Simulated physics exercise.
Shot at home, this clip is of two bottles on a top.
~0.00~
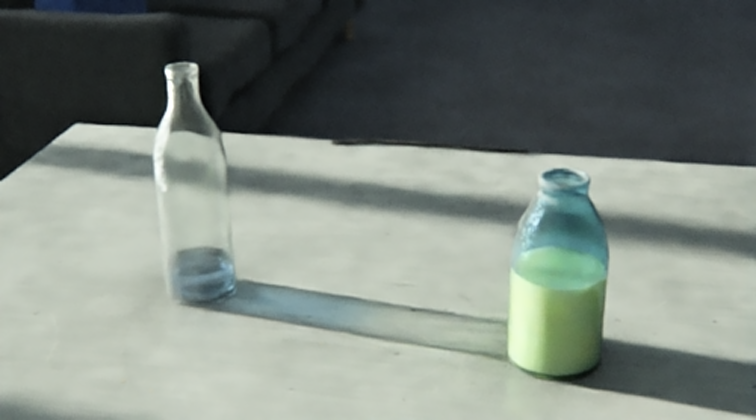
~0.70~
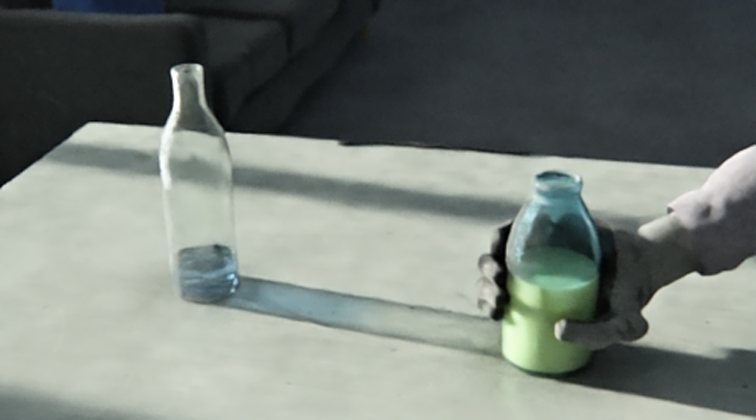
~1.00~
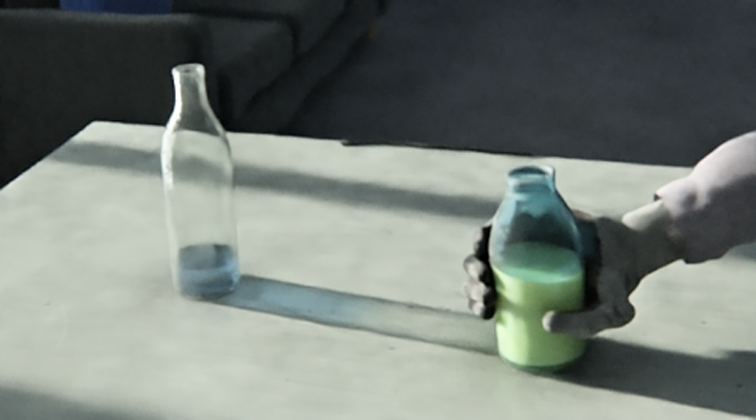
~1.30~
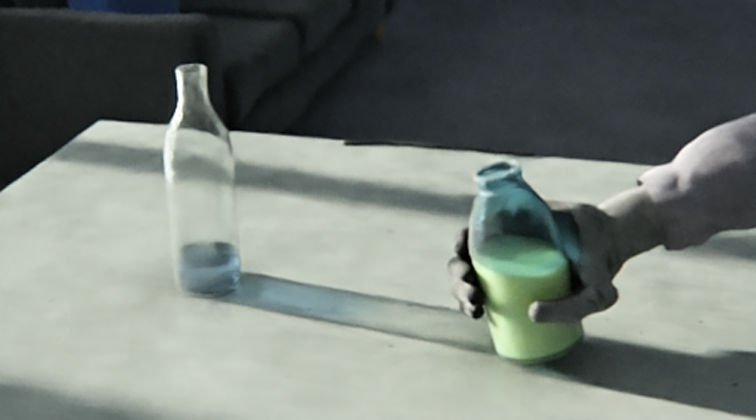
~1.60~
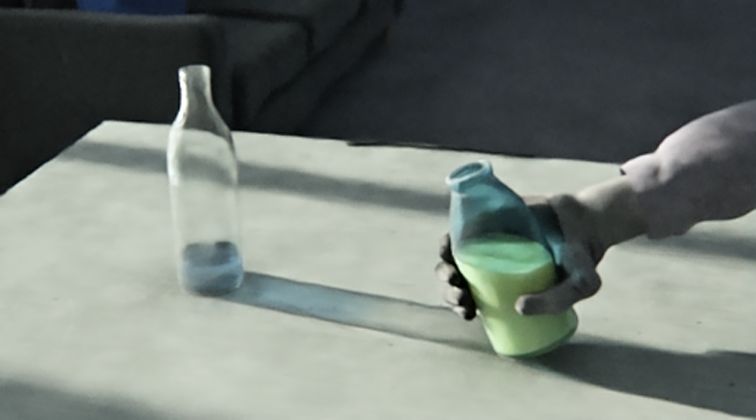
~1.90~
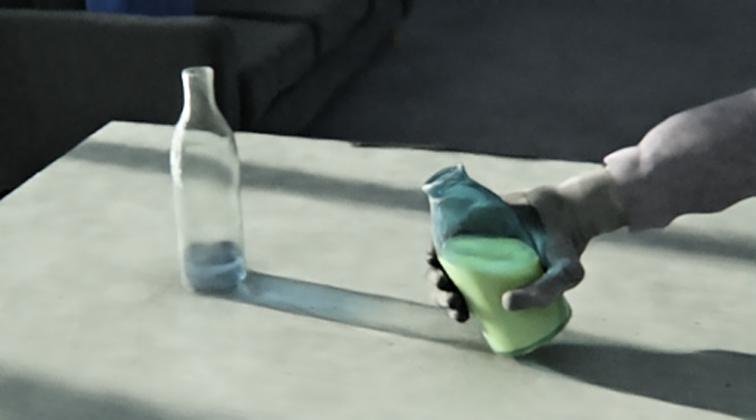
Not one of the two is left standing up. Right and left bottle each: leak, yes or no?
Left: No, right: Yes.
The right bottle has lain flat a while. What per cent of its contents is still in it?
Kept: Around 40 per cent.
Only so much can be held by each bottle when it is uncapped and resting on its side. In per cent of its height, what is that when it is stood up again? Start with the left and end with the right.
Fill limits: About 22 % and about 18 %.
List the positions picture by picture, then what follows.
In the first picture, both stand upright; right bottle (560, 266) about half full, open; left bottle (192, 181) nearly empty, open.
In the second picture, a hand takes the right bottle; right bottle about half full, surface at (553, 267); left bottle nearly empty, surface at (203, 258).
In the third picture, the right bottle tips; right bottle (537, 260) about half full; left bottle (198, 179) nearly empty.
In the fourth picture, the right bottle tips; right bottle about half full, surface at (519, 255); left bottle nearly empty, surface at (207, 254).
In the fifth picture, the right bottle tips; right bottle (502, 251) tipped 25°; left bottle (203, 177) nearly empty.
In the sixth picture, the right bottle tips; right bottle (487, 251) tipped 30°, open; left bottle nearly empty, surface at (212, 253), open.
Around 2.6 s, the right bottle is nearly down; right bottle, no leak.
Around 3.6 s, the right bottle lies flat; right bottle, it leaks.
Around 6.5 s, both lie flat; right bottle, it leaks; left bottle, no leak.
